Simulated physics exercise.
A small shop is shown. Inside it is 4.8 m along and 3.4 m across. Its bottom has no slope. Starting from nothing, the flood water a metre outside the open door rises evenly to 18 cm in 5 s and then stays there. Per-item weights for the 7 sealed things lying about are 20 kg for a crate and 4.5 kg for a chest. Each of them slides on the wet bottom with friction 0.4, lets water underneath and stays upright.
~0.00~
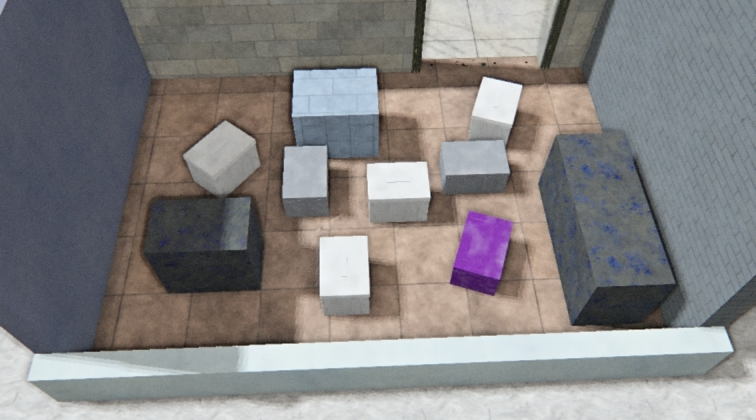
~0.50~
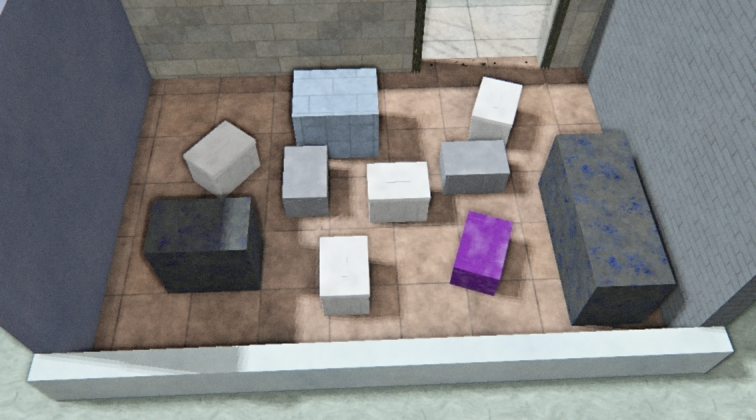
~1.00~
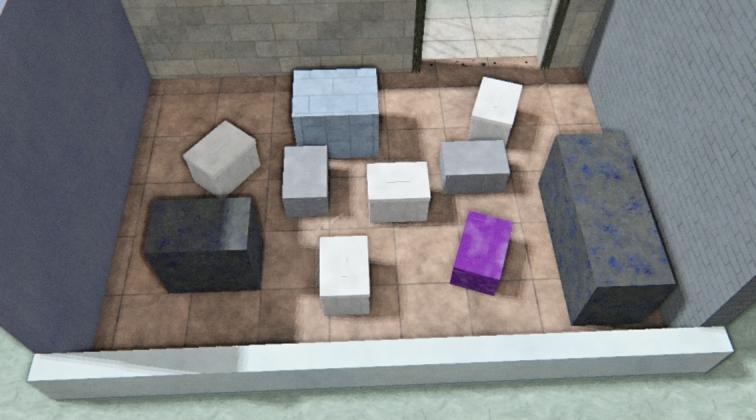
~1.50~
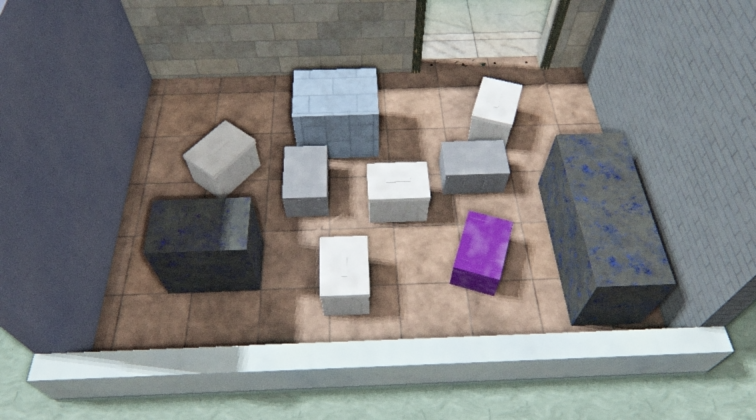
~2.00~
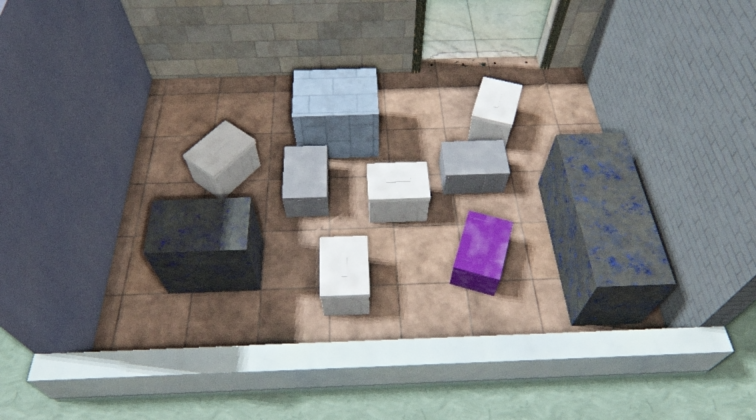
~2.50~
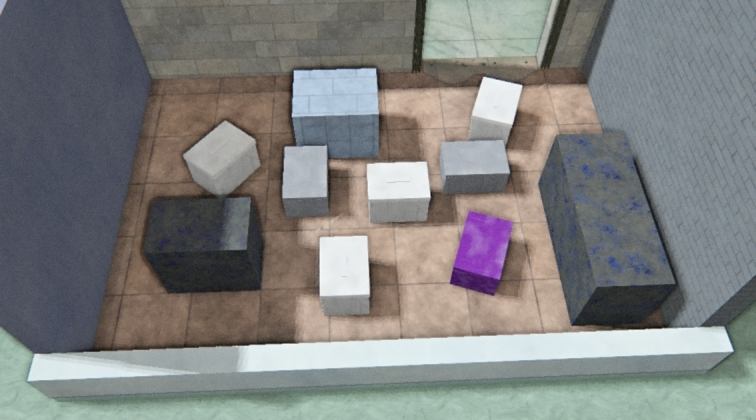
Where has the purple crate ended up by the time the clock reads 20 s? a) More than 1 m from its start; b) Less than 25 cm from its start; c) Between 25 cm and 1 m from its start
a, more than 1 m from its start.
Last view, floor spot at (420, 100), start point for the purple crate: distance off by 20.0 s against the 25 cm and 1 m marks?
What happens is it gets pushed a long way.
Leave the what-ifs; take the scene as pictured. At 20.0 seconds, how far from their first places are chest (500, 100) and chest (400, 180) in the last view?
They've ended up 60 cm and 200 cm away, in that order.
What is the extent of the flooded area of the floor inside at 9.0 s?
Somewhere around 11.5 m2, roughly.
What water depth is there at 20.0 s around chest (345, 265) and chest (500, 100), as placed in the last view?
First about 17 cm, second about 14 cm.
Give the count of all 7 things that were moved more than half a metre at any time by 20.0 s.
It works out to 7.
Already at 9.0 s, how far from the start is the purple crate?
Close to 20 cm.
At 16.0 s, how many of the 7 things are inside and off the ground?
7.
After 4.0 s the purple crate is near (484, 244), 0.0 m from its start, aground; 0 afloat.
After 9.0 s the purple crate is near (485, 262), 0.2 m from its start, aground; 3 afloat.
After 16.0 s the purple crate is near (175, 320), 2.6 m from its start, afloat; 7 afloat.
After 20.0 s the purple crate is near (174, 318), 2.6 m from its start, afloat; 7 afloat.
